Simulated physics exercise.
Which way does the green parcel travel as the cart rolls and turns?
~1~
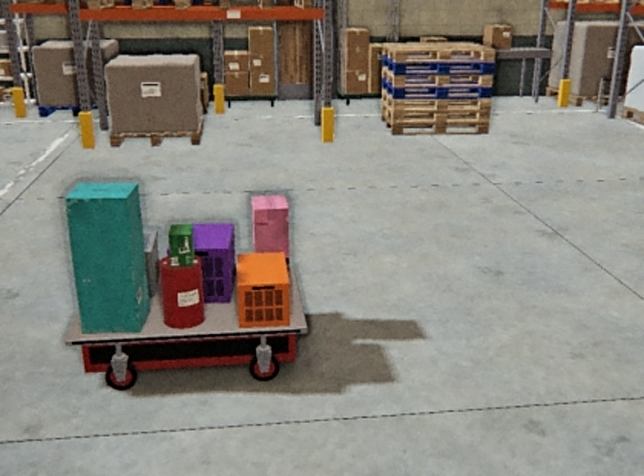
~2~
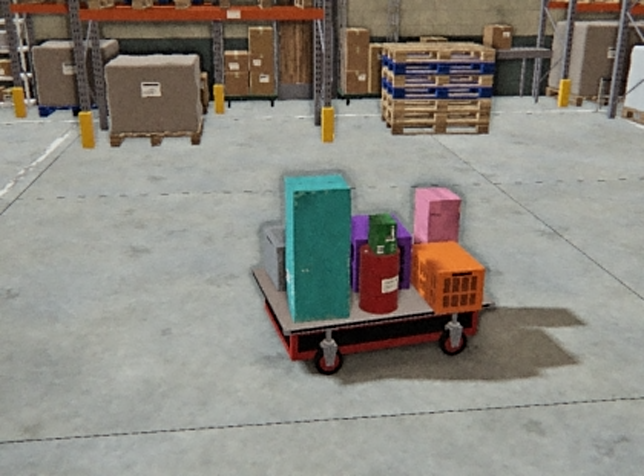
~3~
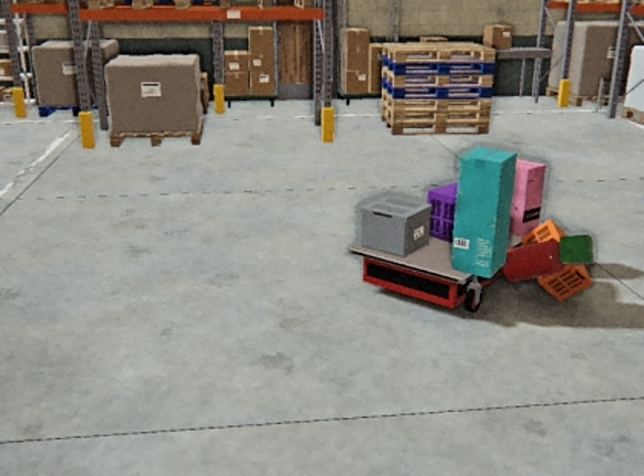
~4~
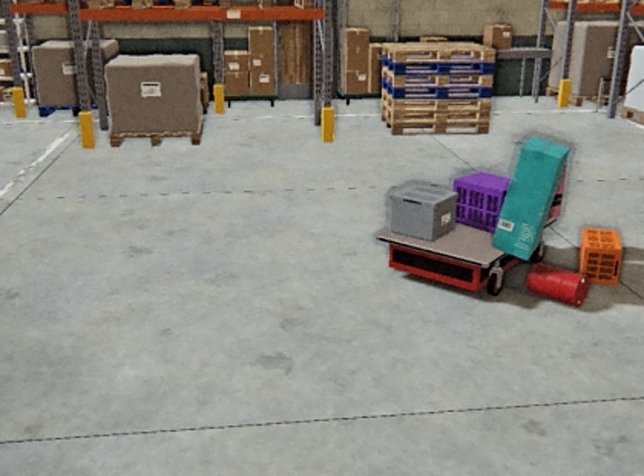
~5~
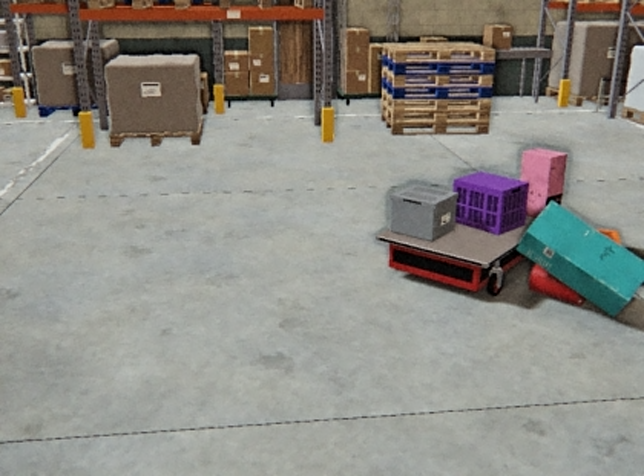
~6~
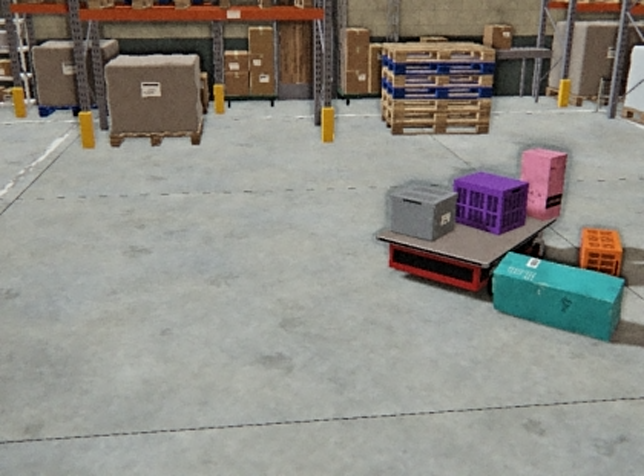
The green parcel moves to the right, riding along with the cart before tumbling off its right side.
On a warehouse floor in front of racks and stacked pallets, a low red cart rolls to the right with a load of boxes, crates and a red canister. It swings around as it goes, and the orange crate, red canister and green parcel tumble off its right side. The cart stops while the tall turquoise box leans over the edge, then topples to the floor. At the end the turquoise box lies on its side beside the tipped orange crate, with the canister and green parcel out of sight. The grey tote, purple crate and pink box remain upright on the deck.
